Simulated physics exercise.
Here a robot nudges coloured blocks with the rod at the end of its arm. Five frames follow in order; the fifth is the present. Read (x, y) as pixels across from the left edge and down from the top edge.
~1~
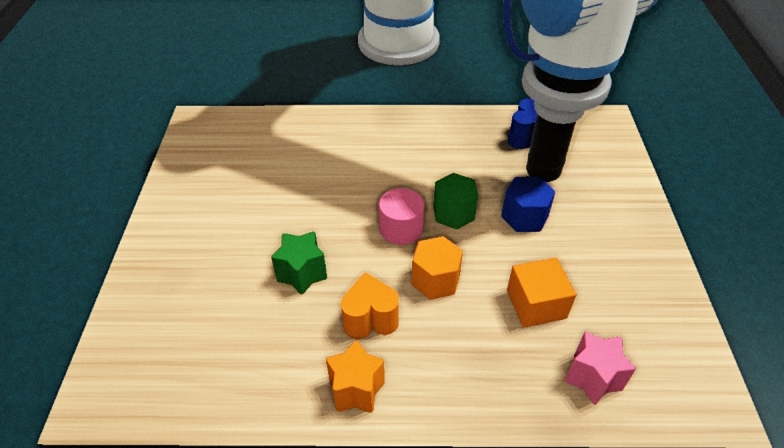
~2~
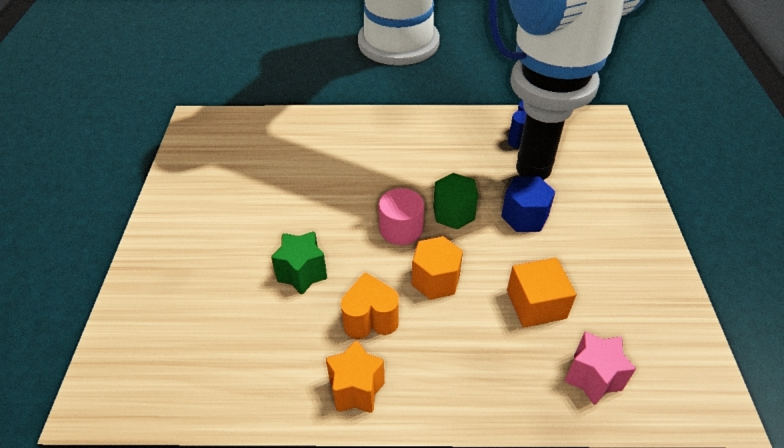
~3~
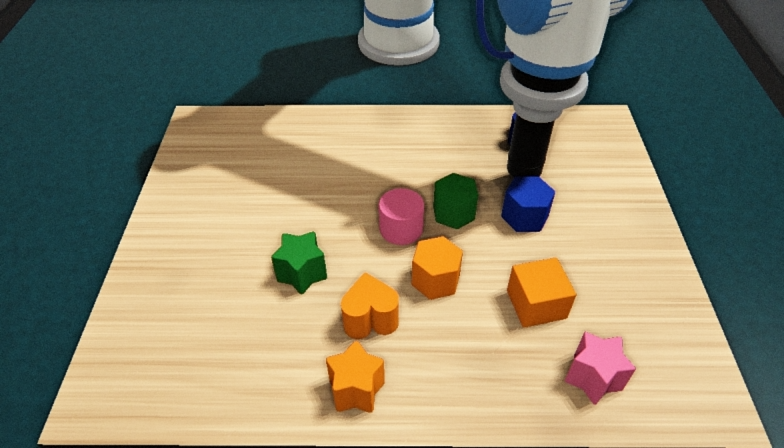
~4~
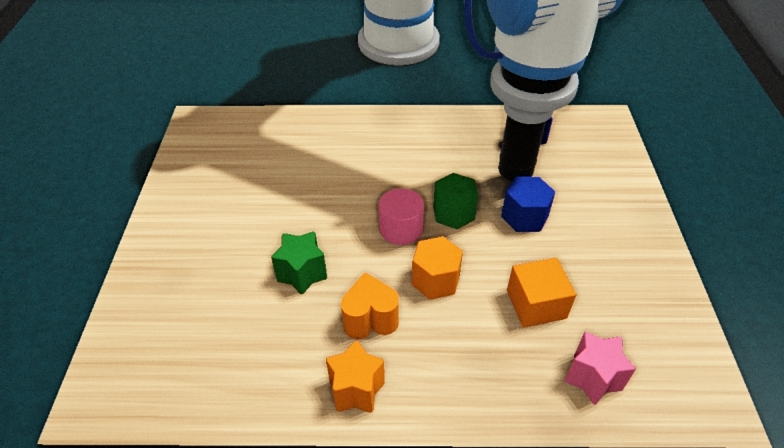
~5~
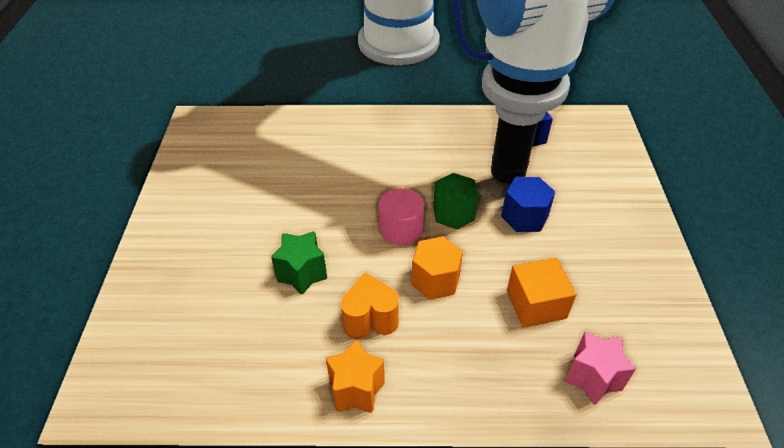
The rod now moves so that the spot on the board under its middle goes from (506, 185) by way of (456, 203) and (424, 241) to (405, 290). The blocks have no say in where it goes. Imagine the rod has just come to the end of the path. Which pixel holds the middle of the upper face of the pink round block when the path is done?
It should be at about (370, 217).
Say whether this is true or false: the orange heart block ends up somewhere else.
My answer: True.
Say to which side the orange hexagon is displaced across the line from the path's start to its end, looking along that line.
Well, taking the path from its start to its end as straight ahead, the orange hexagon moves to the left.
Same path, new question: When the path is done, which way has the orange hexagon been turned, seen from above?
Answer: Anticlockwise.
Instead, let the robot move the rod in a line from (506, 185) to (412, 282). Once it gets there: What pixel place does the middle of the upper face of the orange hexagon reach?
I'd say the orange hexagon ends with its top centre at (425, 293).
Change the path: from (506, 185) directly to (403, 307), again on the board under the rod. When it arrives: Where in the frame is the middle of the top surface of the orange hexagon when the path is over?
Around pixel (419, 320).
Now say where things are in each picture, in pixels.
In the first frame, tip of the rod (543, 171), middles of tops, orange heart block (369, 296), pink round block (401, 203), orange hexagon (438, 255), green hexagon (457, 187).
In the second frame, rod (533, 170), nothing pushed.
In the third frame, rod (524, 170), nothing pushed.
In the fourth frame, rod (516, 171), nothing pushed.
In the fifth frame, rod (508, 173), orange heart block (369, 296), pink round block (401, 203), orange hexagon (438, 255), green hexagon (457, 187).
What follows on the original path. One third of the way, rod (457, 191); pink round block (392, 207); green hexagon (435, 202).
Two thirds of the way, rod (425, 230); pink round block (370, 217); orange hexagon (439, 275), turned 40° anticlockwise; green hexagon (407, 245).
At the end, rod (405, 278); orange heart block (346, 324); pink round block (370, 217); orange hexagon (439, 292), turned 90° anticlockwise; green hexagon (379, 295), turned 15° clockwise.
